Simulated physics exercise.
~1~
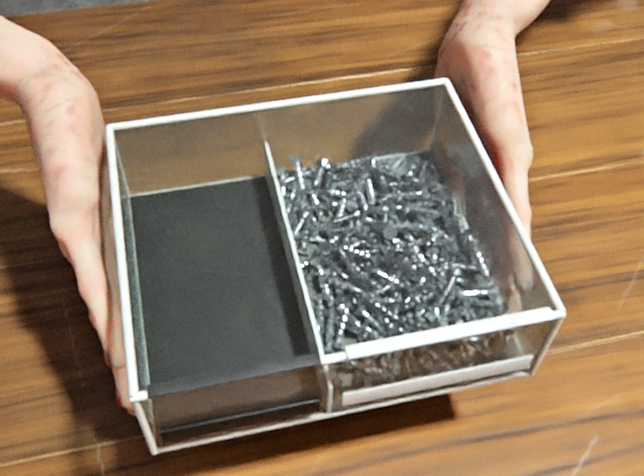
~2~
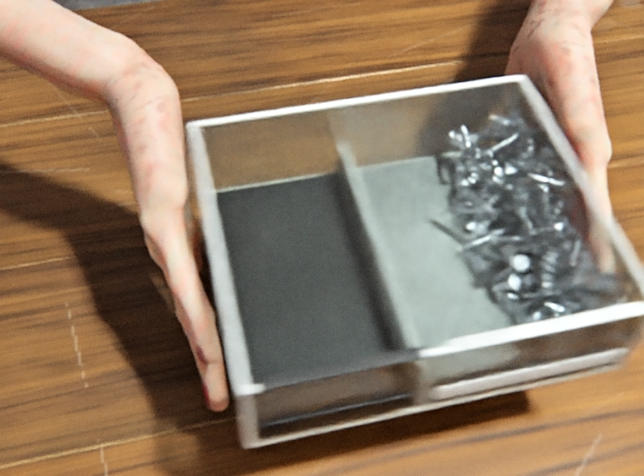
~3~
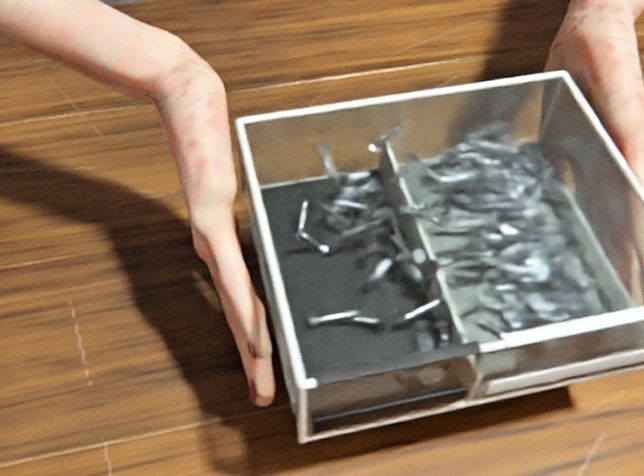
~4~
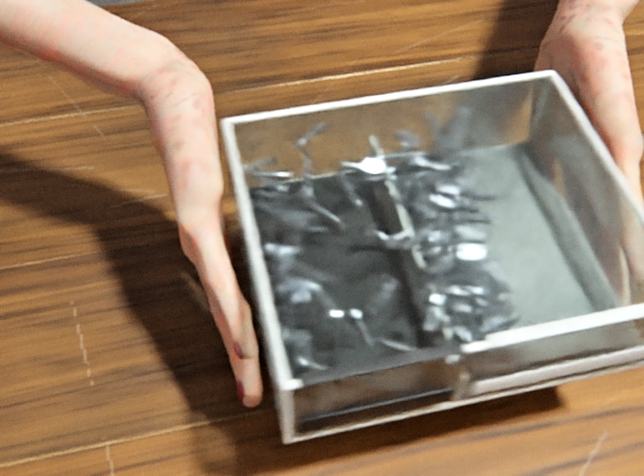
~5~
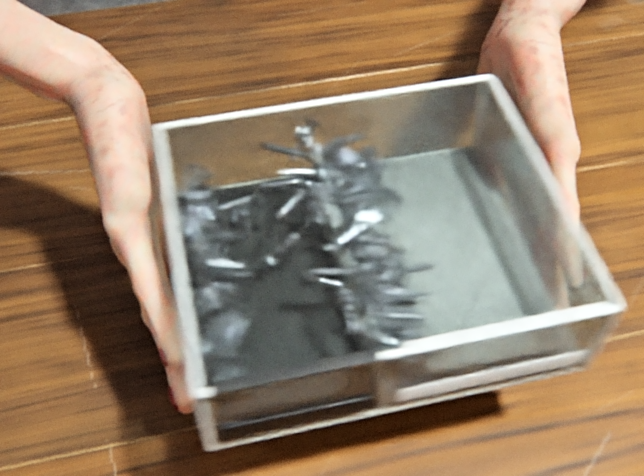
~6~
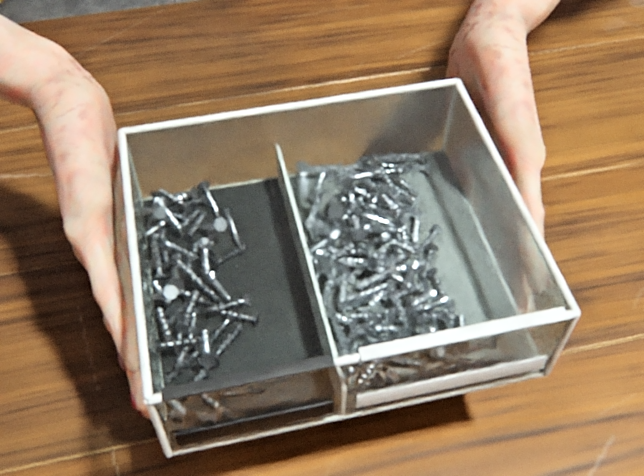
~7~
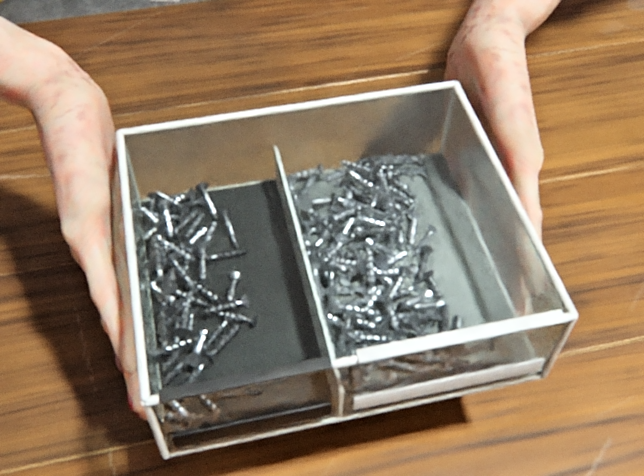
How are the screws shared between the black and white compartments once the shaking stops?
Both compartments end up with a good share of the screws, with a smaller group in the black one on the left and more in the white one on the right.
Two hands shake a clear box sideways, spreading screws from the right compartment into both.
